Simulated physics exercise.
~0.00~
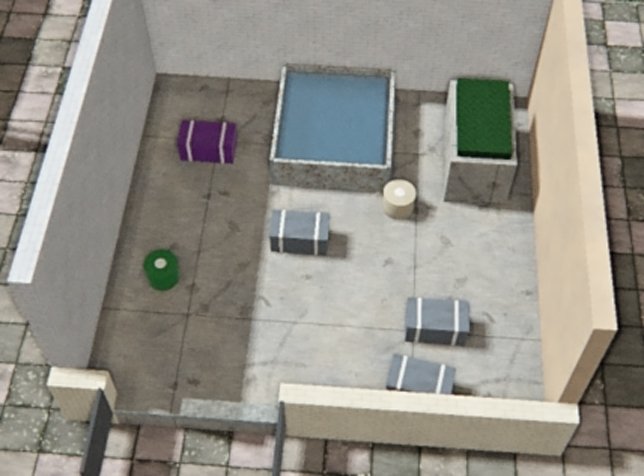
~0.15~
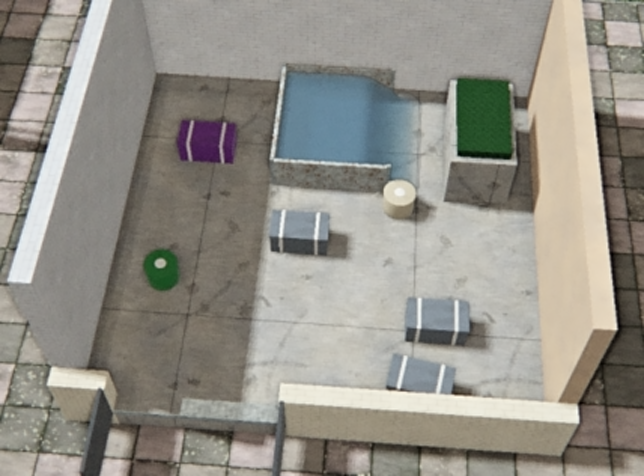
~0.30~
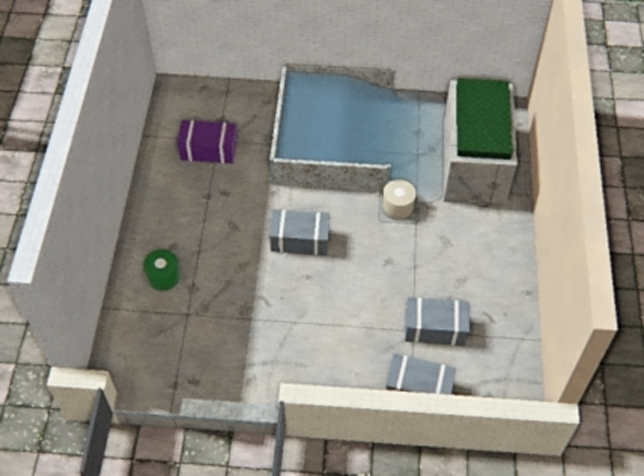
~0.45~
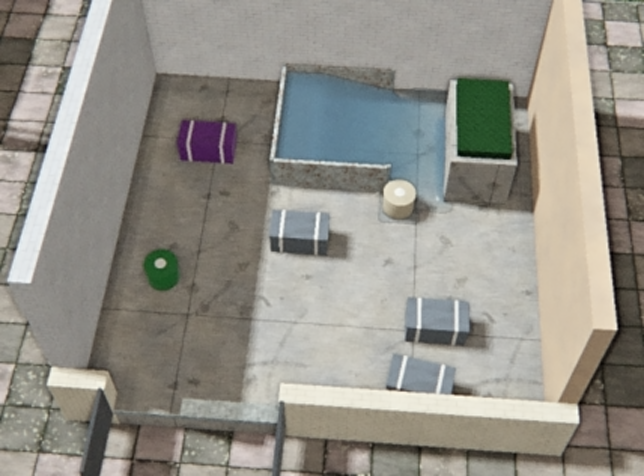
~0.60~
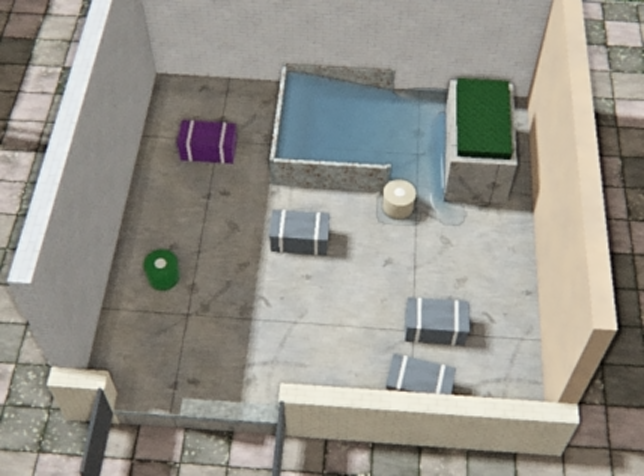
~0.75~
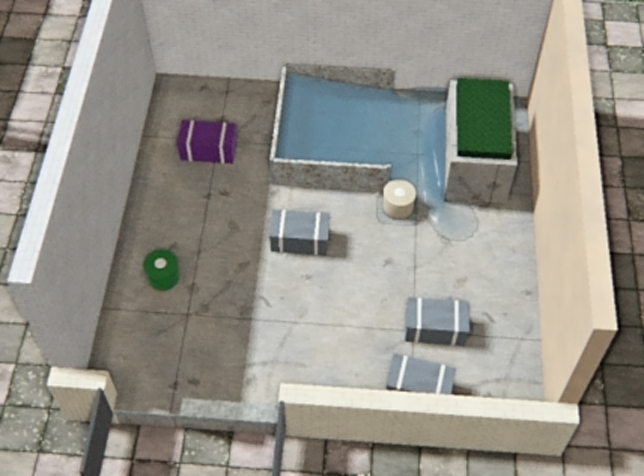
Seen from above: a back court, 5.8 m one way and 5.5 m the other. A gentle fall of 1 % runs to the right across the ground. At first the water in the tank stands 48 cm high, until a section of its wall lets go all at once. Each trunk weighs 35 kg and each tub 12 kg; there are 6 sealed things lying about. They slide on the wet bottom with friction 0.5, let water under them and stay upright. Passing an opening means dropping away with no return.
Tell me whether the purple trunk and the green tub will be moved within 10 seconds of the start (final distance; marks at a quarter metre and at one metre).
The purple trunk hardly moves, the green tub hardly moves.
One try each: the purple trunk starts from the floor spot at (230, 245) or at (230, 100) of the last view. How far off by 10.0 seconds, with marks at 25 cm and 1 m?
Respectively: It rests almost unmoved; it rests almost unmoved.
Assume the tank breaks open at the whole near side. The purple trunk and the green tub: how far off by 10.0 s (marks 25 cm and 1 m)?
Purple trunk: Essentially stationary; green tub: Essentially stationary.
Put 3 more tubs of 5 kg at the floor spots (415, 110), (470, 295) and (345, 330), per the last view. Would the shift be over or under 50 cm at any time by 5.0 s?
One by one: Beyond the mark, beyond the mark, beyond the mark.
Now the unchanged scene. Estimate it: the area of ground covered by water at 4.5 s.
About 21 m2.
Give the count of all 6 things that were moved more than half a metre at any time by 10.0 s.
Result: 1.
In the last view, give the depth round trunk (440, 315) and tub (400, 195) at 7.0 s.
Around 7 cm and 2 cm.
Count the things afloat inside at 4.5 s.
At that instant the tally stands at 1.
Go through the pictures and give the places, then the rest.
The first picture shows the purple trunk at (206, 133) rests on the ground; the green tub at (160, 264) rests on the ground; water covers 2.9 m2; 0 of 6 have shifted.
The second picture shows the purple trunk at (206, 133), on the bottom; the green tub at (160, 264) rests on the ground; 3.7 m2 under water; 0 of 6 have shifted.
The third picture shows the purple trunk at (206, 133), on the bottom; the green tub at (160, 264), on the bottom; water covers 4.6 m2; 0 of 6 have shifted.
The fourth picture shows the purple trunk at (206, 133), on the bottom; the green tub at (160, 264) rests on the ground; 5.0 m2 under water; 0 of 6 have shifted.
The fifth picture shows the purple trunk at (206, 133), on the bottom; the green tub at (160, 264), on the bottom; water covers 5.3 m2; 0 of 6 have shifted.
The sixth picture shows the purple trunk at (206, 133), on the bottom; the green tub at (160, 264), on the bottom; water covers 5.8 m2; 0 of 6 have shifted.
After 2.0 s the purple trunk is near (206, 133), 0.0 m from its start, aground; the green tub is near (160, 264), 0.0 m from its start, aground; 0 of 6 are out; 0 afloat.
After 4.5 s the purple trunk is near (206, 133), 0.0 m from its start, aground; the green tub is near (160, 264), 0.0 m from its start, aground; 0 of 6 are out; 1 afloat.
After 7.0 s the purple trunk is near (206, 133), 0.0 m from its start, aground; the green tub is near (160, 264), 0.0 m from its start, aground; 0 of 6 are out; 0 afloat.
After 10.0 s the purple trunk is near (206, 133), 0.0 m from its start, aground; the green tub is near (160, 264), 0.0 m from its start, aground; 0 of 6 are out; 0 afloat.
